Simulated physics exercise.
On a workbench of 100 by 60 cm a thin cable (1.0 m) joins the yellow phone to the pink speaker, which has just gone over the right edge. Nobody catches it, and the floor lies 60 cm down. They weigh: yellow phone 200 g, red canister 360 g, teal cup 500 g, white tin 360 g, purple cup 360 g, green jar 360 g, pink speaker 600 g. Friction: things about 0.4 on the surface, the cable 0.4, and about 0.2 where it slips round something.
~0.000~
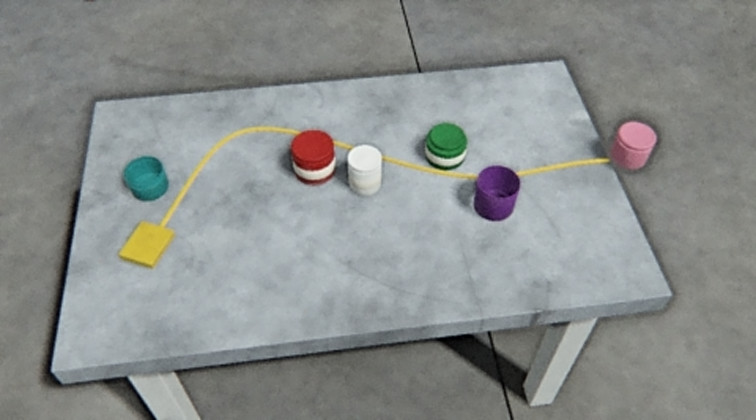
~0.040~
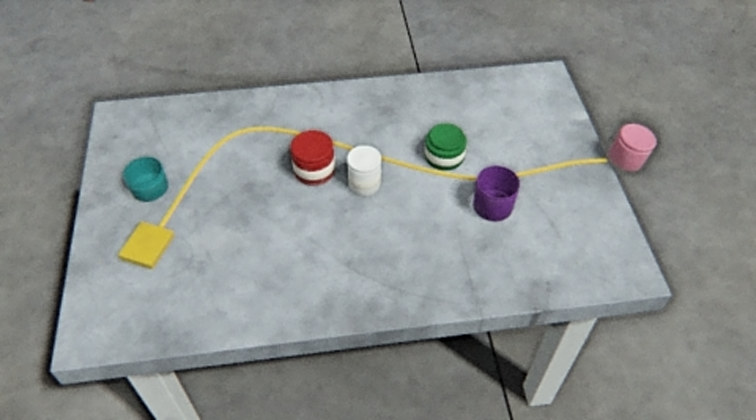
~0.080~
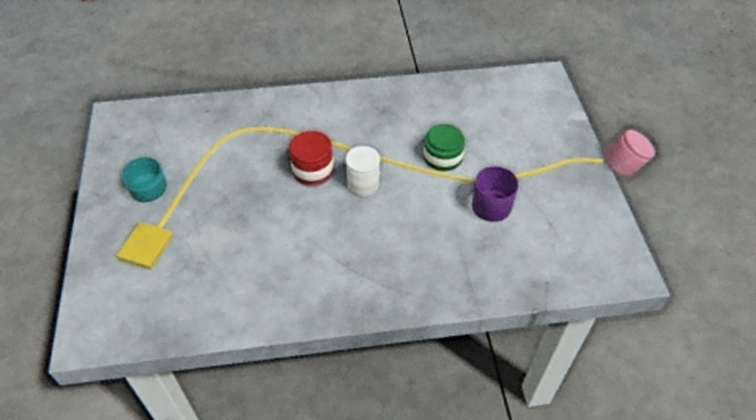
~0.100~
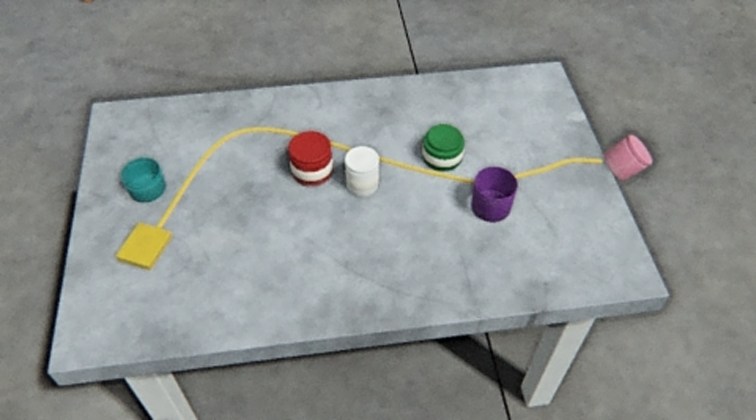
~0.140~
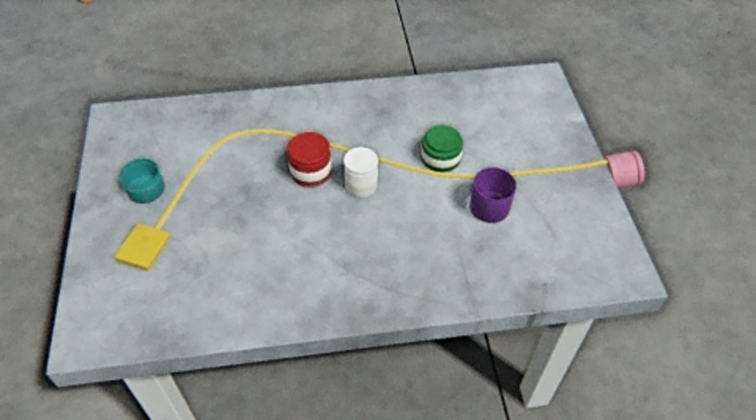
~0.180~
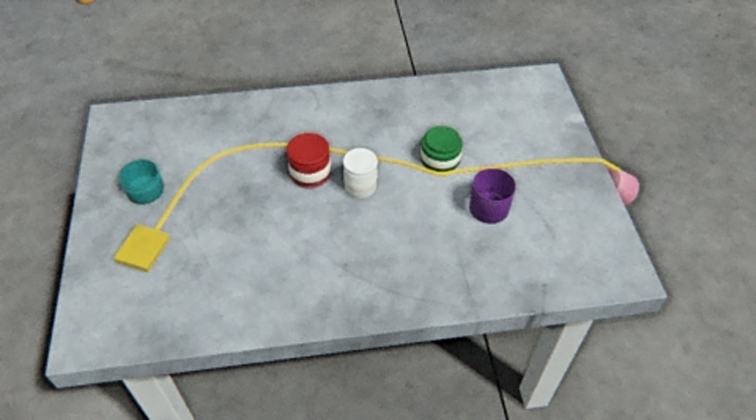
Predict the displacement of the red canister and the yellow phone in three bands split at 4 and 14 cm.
The red canister slides into the middle band, the yellow phone reaches the top band.
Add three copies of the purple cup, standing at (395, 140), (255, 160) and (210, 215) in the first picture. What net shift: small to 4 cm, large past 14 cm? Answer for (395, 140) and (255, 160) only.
In turn: Small, middling.
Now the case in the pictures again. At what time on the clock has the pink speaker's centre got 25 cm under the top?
That is: 0.34 s.
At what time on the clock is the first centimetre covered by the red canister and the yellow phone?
About: Red canister 0.28 s, yellow phone 0.26 s.
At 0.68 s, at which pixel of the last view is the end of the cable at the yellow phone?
At about (357, 161).
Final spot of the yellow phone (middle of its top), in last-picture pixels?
Around (409, 130).
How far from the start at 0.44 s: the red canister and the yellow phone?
Red canister 6 cm, yellow phone 20 cm.
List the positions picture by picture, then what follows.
Red canister (312, 144); yellow phone (146, 242); cable runs through (561, 166) (463, 176) (259, 129) (190, 182), in the first picture.
Pink speaker (637, 136); cable runs through (559, 166) (189, 182), in the second picture.
Pink speaker (630, 153); cable runs through (555, 166) (188, 183), in the third picture.
Pink speaker (628, 158); cable runs through (554, 166) (187, 183), in the fourth picture.
Pink speaker (623, 170); cable runs through (560, 170) (186, 184), in the fifth picture.
Red canister (308, 147); yellow phone (141, 245); cable runs through (577, 160) (270, 145) (186, 185), in the sixth picture.
By 0.4 s, the cable's tail end at (271, 199); yellow phone 20 cm off its start, red canister 5 cm off its start, pink speaker over the edge.
By 0.7 s, the cable's tail end at (357, 161); yellow phone 41 cm off its start, red canister 7 cm off its start, pink speaker over the edge.
By 0.9 s, the cable's tail end at (425, 145); yellow phone 54 cm off its start at (409, 130), red canister 7 cm off its start at (329, 170), pink speaker over the edge.
By 1.2 s, the cable's tail end at (425, 145); yellow phone 55 cm off its start, red canister 7 cm off its start, pink speaker over the edge.
By 2.4 s, the cable's tail end at (425, 145); yellow phone 54 cm off its start at (409, 130), red canister 7 cm off its start at (329, 170), pink speaker over the edge, white tin 1 cm off its start at (367, 162).
